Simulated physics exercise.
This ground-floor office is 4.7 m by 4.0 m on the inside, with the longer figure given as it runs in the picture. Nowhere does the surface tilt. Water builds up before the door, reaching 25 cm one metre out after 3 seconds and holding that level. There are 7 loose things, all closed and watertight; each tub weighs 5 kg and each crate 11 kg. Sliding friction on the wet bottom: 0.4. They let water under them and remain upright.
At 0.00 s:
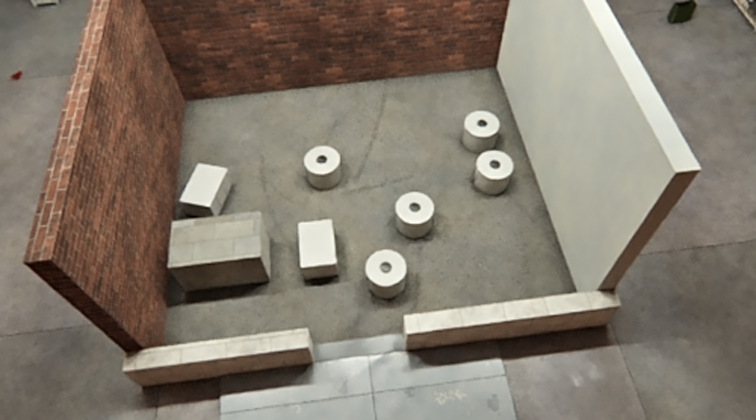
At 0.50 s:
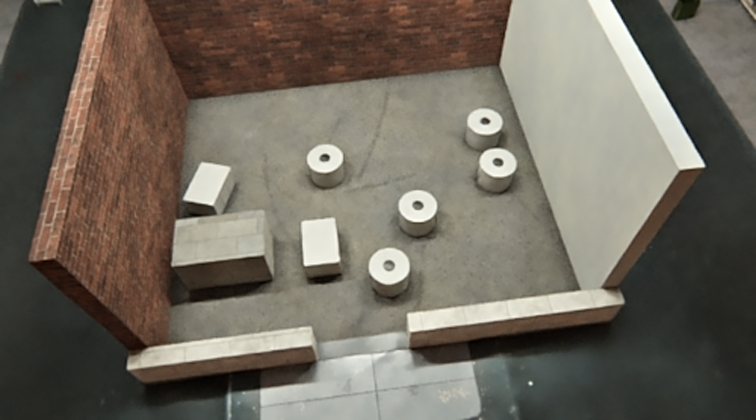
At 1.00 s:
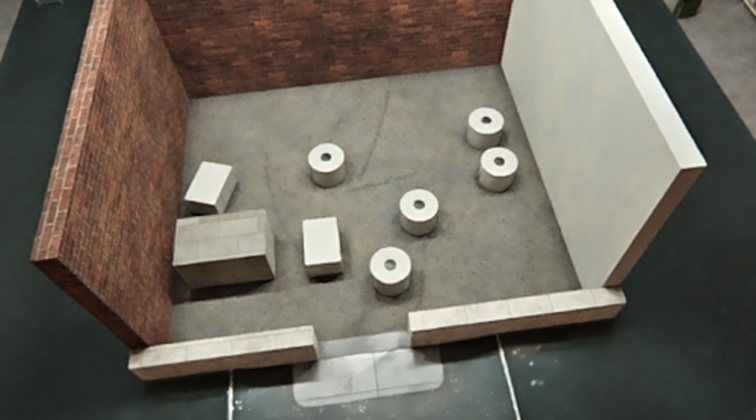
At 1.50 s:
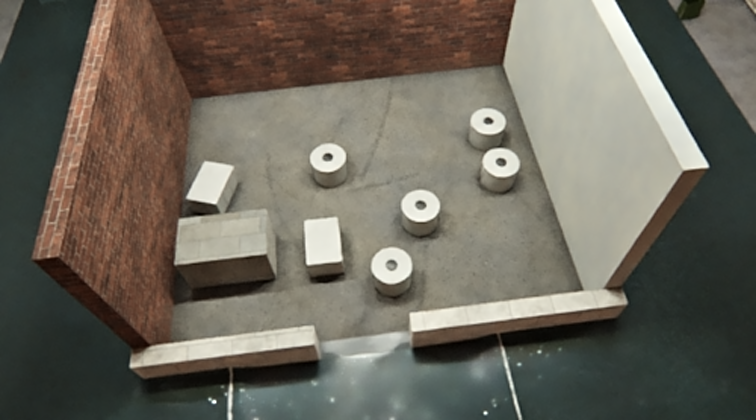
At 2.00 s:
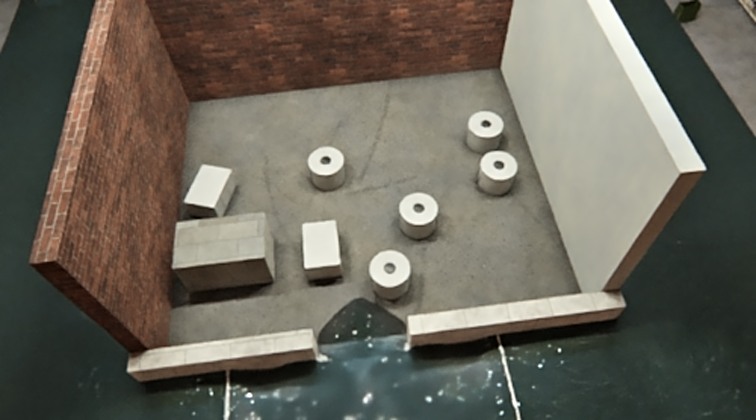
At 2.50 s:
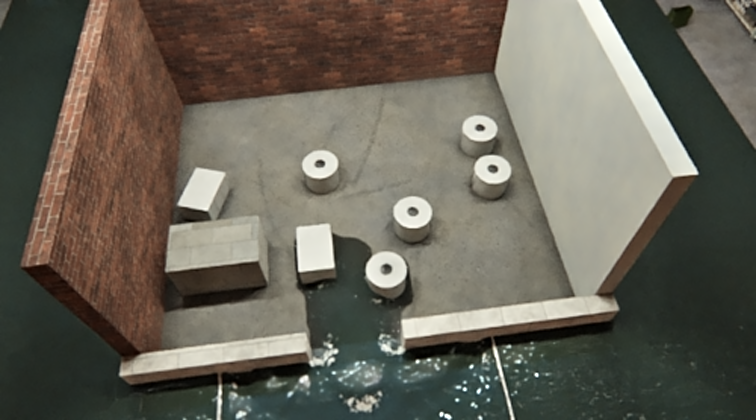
In a small brick-and-white-walled room seen from above, dark water spread around the outside, then flowed in through the front gap and across the floor between the pale blocks and round tubs, which barely moved.
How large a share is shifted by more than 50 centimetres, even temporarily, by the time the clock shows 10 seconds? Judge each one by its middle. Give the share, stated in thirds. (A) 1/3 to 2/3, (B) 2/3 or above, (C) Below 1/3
B.
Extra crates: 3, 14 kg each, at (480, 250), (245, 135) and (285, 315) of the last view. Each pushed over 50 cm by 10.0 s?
In turn: Within the mark, beyond the mark, within the mark.
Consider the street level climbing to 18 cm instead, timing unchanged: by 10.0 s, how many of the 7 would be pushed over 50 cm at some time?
The count would be 4.
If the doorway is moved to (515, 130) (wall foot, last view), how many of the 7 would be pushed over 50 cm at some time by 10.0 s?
Then it comes to 4.
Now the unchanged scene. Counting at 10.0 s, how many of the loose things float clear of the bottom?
That would be 7 of them.
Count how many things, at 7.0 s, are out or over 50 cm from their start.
Tally at that time: 5.
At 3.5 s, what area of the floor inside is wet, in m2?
About 5.0 m2 is covered.
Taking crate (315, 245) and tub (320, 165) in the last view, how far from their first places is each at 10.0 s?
Respectively 150 and 200 centimetres.
After 3.5 s 2 of 7 are over 50 cm from their spots; 0 afloat.
After 4.5 s 4 of 7 are over 50 cm from their spots; 0 afloat.
After 7.0 s 5 of 7 are over 50 cm from their spots; 5 afloat.
After 10.0 s 6 of 7 are over 50 cm from their spots, and 7 have been at some point; 7 afloat.
